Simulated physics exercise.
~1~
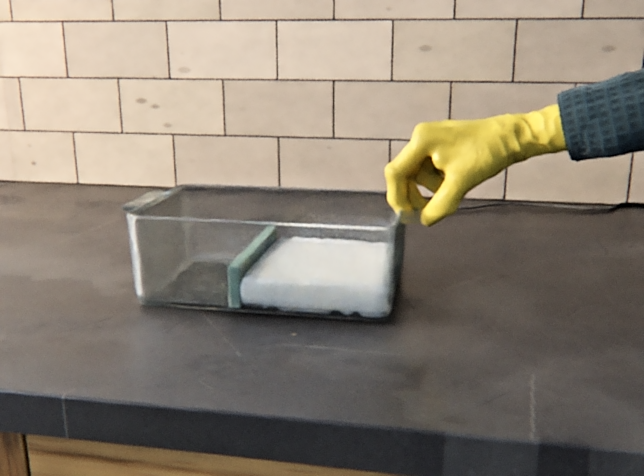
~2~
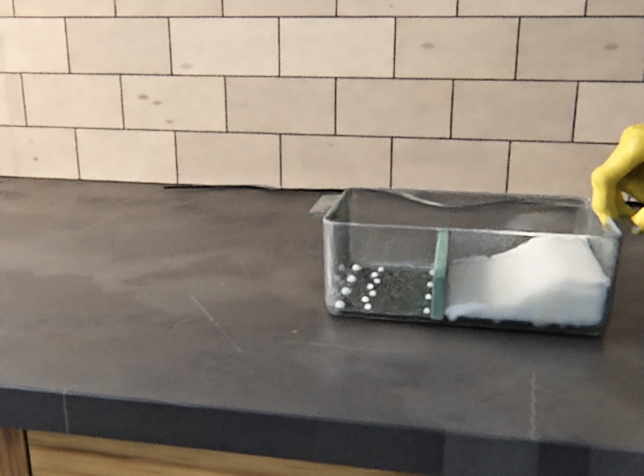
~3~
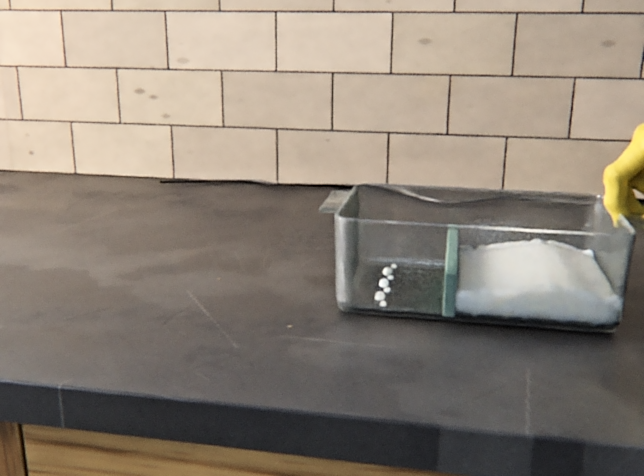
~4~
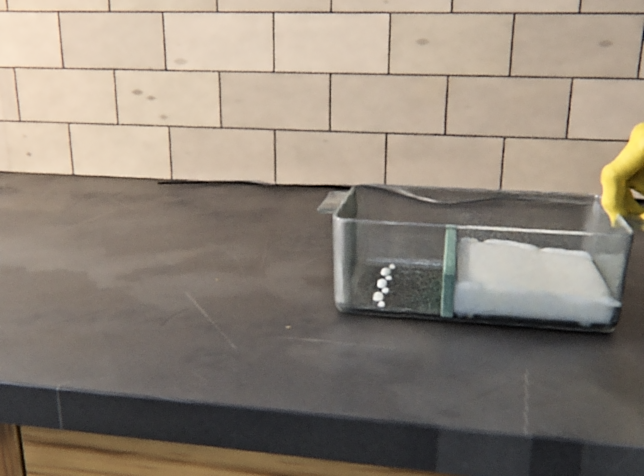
A divided glass box with milk in its right half was drawn rightwards across a dark counter by a yellow-gloved hand; the milk sloshed up, a few white drops landed left of the divider, and the rest settled nearly level on the right.
